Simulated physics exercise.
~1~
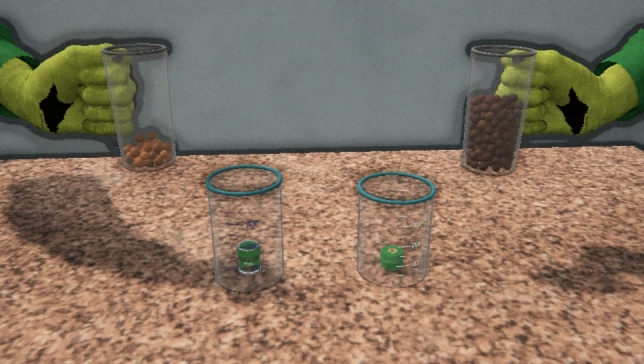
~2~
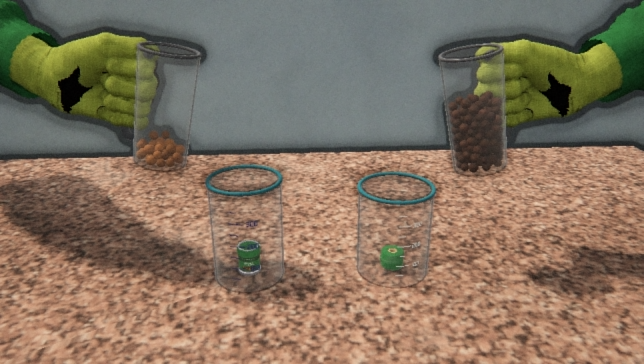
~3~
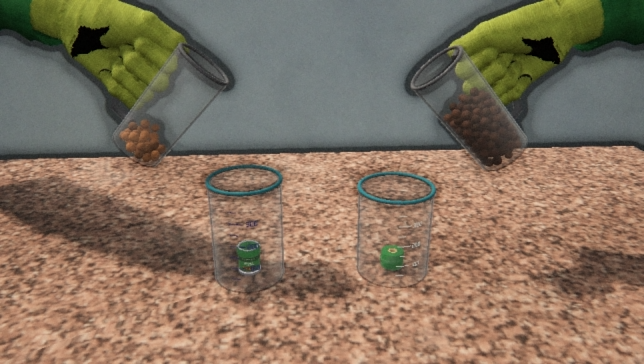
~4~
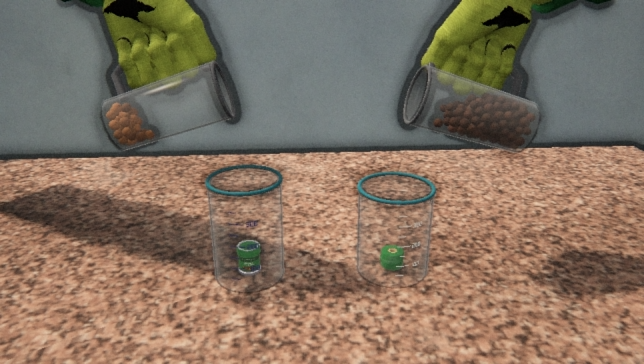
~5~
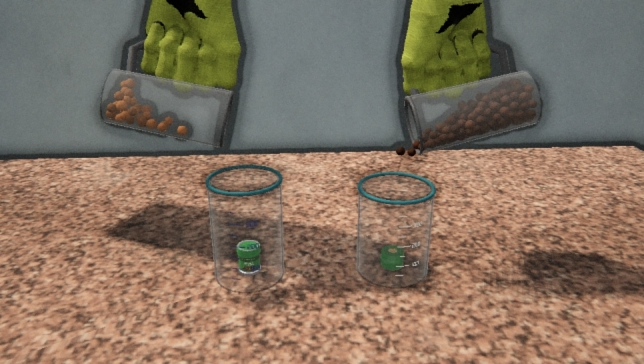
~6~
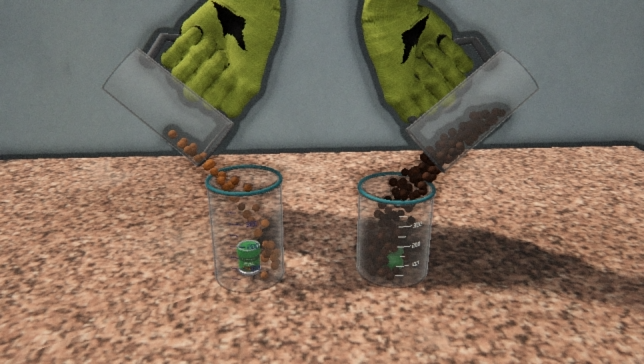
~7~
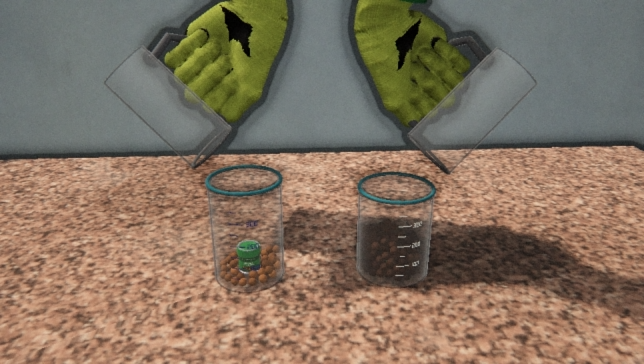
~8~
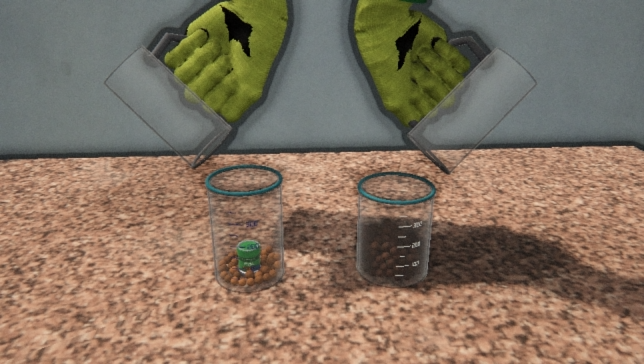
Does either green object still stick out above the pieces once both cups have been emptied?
Yes, the left object still pokes out above the shallow layer of orange-brown pieces. The right one disappears under the darker fill.
